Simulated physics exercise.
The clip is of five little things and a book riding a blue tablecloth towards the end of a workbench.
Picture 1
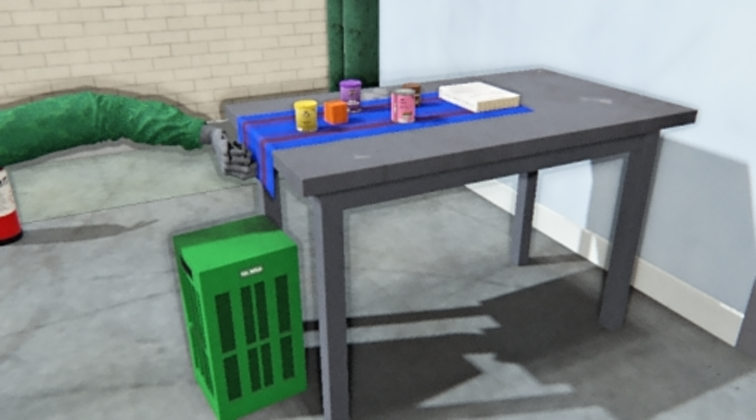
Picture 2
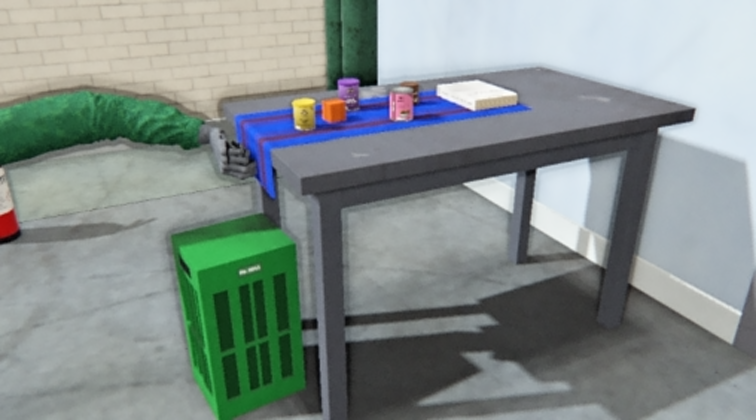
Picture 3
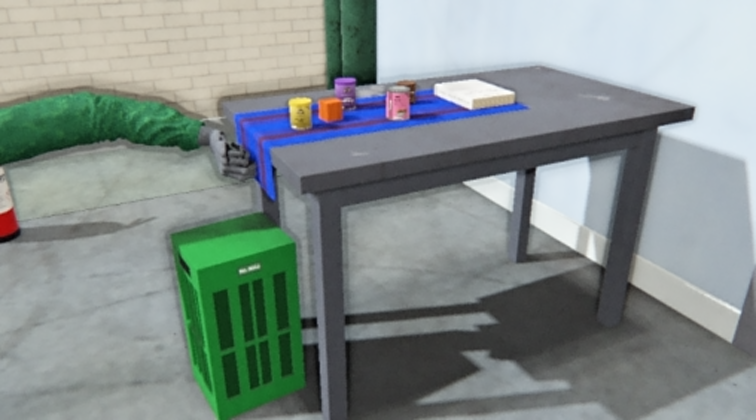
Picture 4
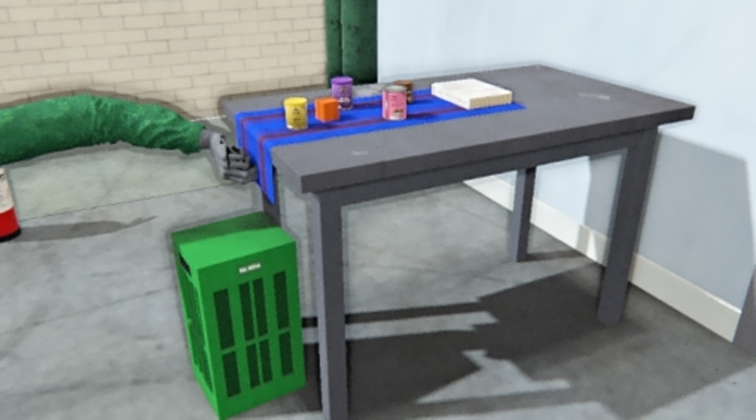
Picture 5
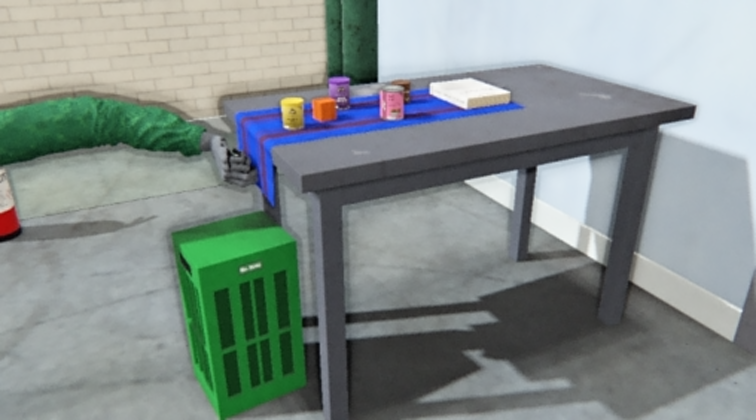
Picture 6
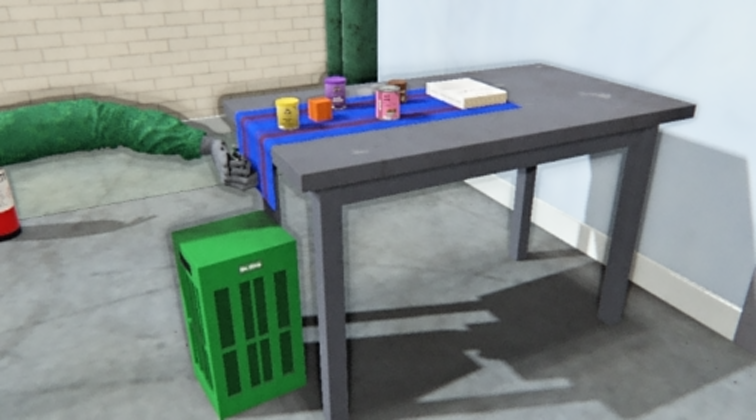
A blue tablecloth slides slowly left along a grey workbench, carrying a yellow can, an orange cube, a purple can, a pink can, a brown pot and a pale book. Its hanging edge lowers slightly beside a grey mechanical hand, above a green crate, and everything on it shifts a little left together.
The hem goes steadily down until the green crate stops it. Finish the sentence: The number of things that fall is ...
The number of things that fall is one.
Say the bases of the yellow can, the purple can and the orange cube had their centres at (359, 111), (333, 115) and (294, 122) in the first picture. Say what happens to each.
First the yellow can: It is still up there. Next the purple can: It is still up there. Last the orange cube: It ends off the top.
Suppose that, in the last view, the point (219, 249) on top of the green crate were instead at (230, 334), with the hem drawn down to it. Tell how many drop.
The count: 4.
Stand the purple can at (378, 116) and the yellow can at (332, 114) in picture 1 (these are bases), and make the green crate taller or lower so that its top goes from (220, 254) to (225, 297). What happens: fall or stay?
Well, the purple can is safe, and the yellow can is dislodged.
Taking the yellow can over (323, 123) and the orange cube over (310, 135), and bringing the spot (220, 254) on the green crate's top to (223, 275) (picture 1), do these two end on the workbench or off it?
So the yellow can leaves, and the orange cube leaves.
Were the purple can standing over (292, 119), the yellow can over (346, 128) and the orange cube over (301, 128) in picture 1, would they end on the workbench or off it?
In the end the purple can is no longer up there, the yellow can is still up there and the orange cube is no longer up there.
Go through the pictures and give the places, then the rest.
Hem (276, 200); yellow can (306, 103); orange cube (336, 103); purple can (351, 83); pink can (404, 91); brown pot (411, 85); top of the crate (220, 254), in the first frame.
Hem (275, 199); yellow can (304, 101), in the second frame.
Hem (275, 201); orange cube (330, 100), in the third frame.
Hem (274, 204); purple can (342, 79); top of the crate (218, 250), in the fourth frame.
Hem (275, 207); pink can (392, 88), in the fifth frame.
Hem (275, 211); yellow can (287, 100); orange cube (320, 100); purple can (335, 79); pink can (388, 88); brown pot (397, 81), in the sixth frame.
Soon after, hem near (258, 211); all still up.
Then, hem on the crate; yellow can gone.
At rest, hem on the crate; yellow can gone. The count of fallen things is one.
